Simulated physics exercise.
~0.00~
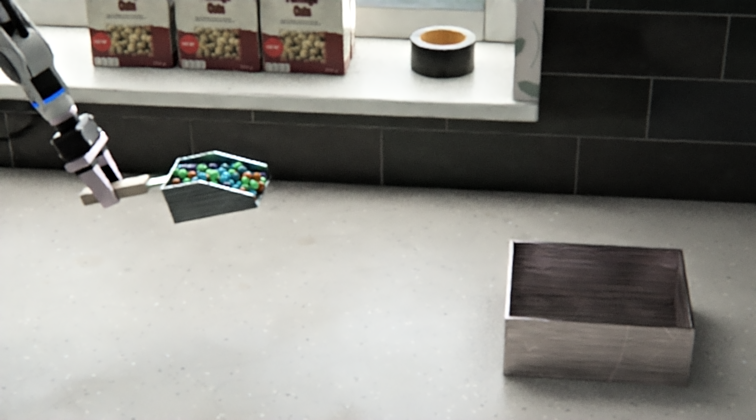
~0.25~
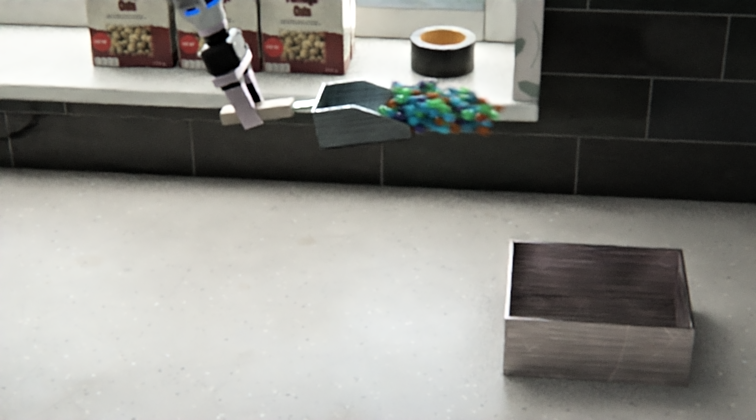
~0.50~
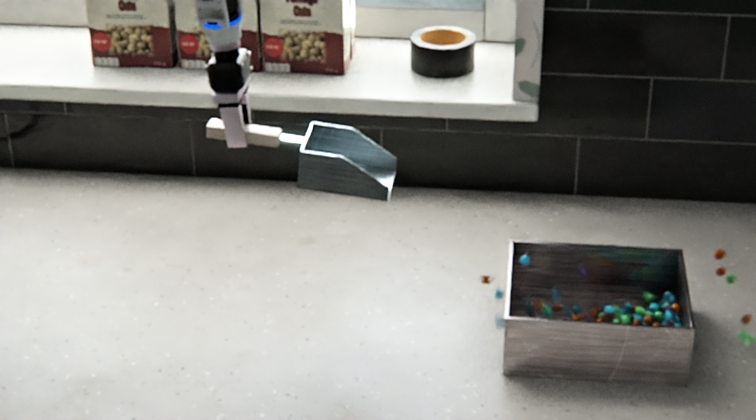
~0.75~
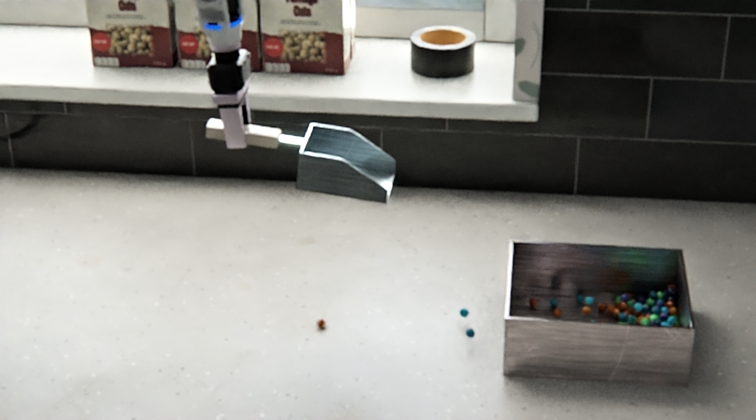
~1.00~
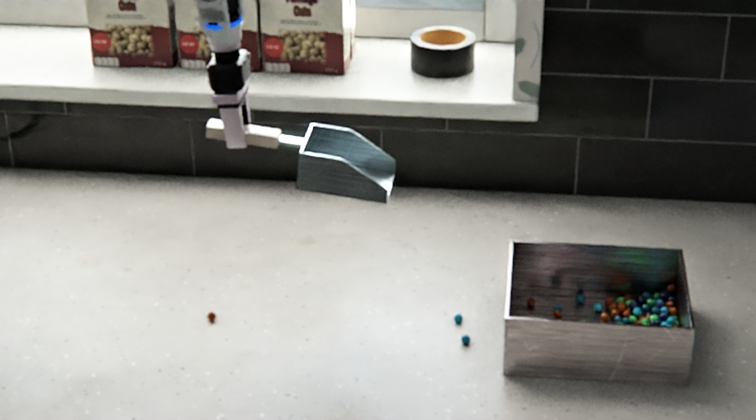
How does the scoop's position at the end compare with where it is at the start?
At the end the scoop is farther to the right and a little higher in view than at the start, though it is still to the left of the box.
On a pale countertop below a windowsill, a robot arm at the left holds a scoop heaped with small colourful sweets, while an empty open box stands at the right. The arm swings the scoop to the right and upward, and the sweets stream out of its open front. It then draws back slightly and lowers the scoop, tipping its front down, as sweets land in the box and a few fly around it. The emptied scoop stays still while a stray orange-brown sweet rolls left. Most of the sweets end up piled in the right side of the box, with three left on the counter beside it.
